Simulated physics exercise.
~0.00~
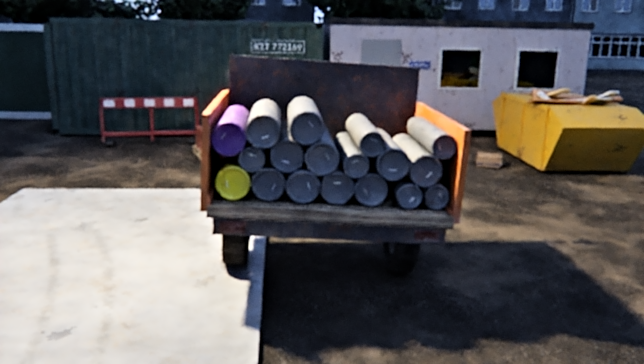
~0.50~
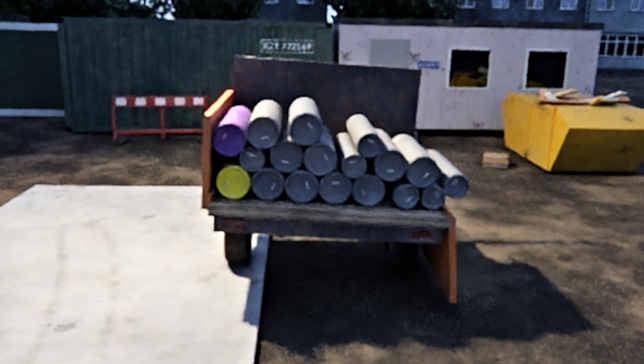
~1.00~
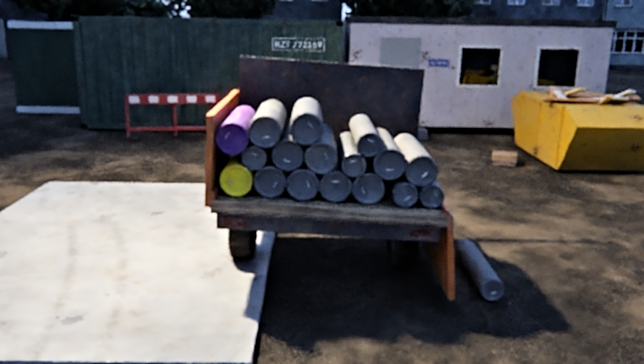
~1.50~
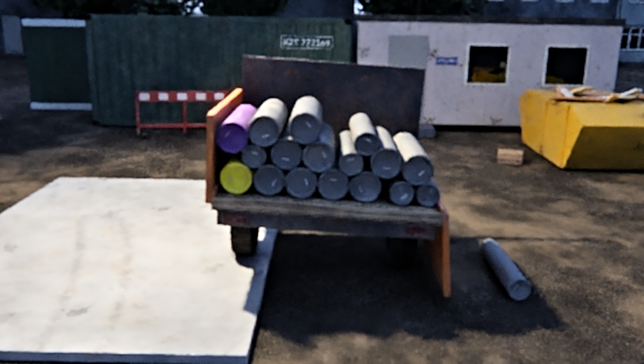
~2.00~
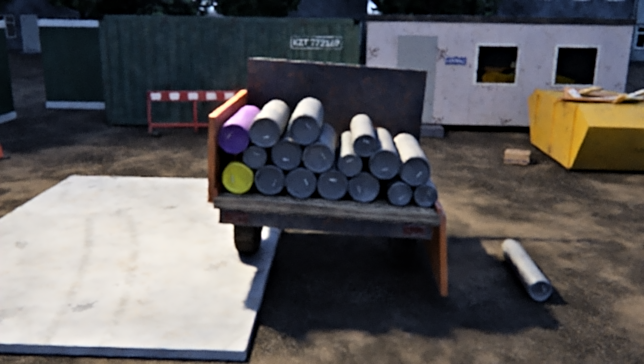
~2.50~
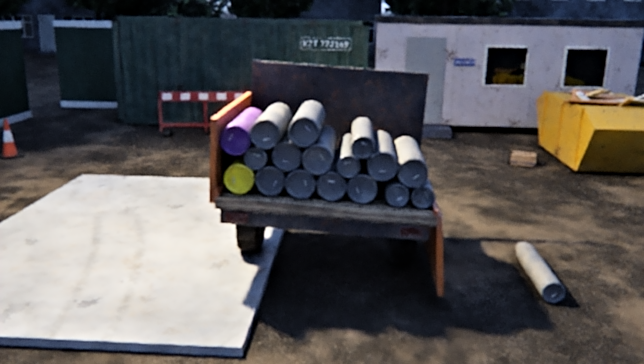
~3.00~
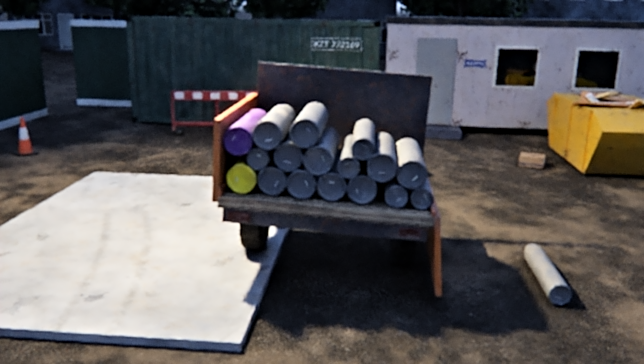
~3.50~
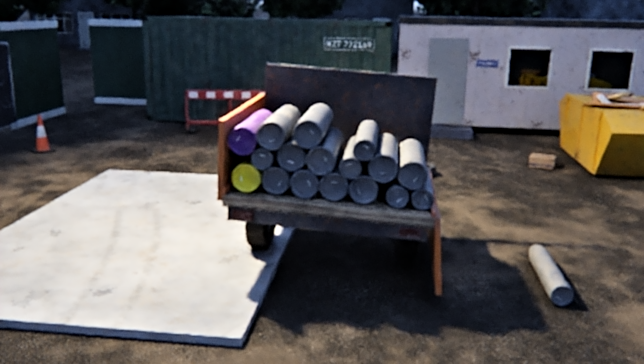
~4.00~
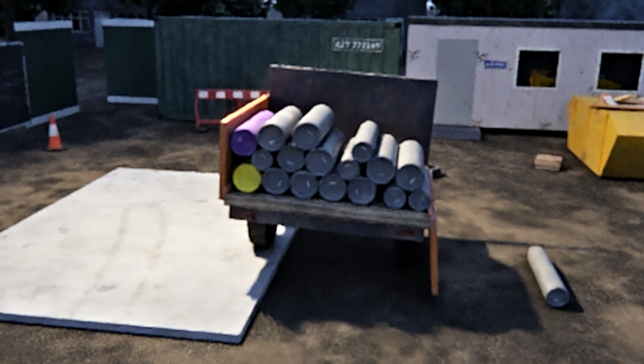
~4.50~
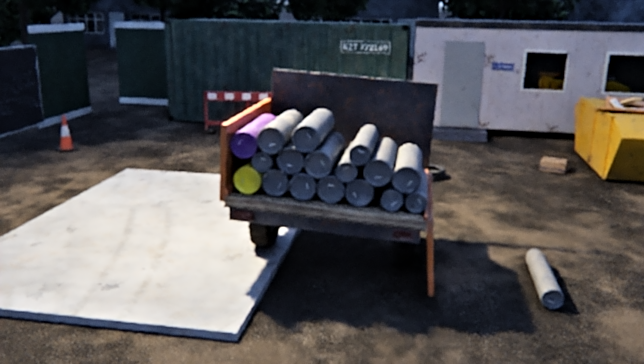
Stacked grey cylinders on a parked trailer losing one to the ground as the right side drops, purple and yellow ones staying aboard.
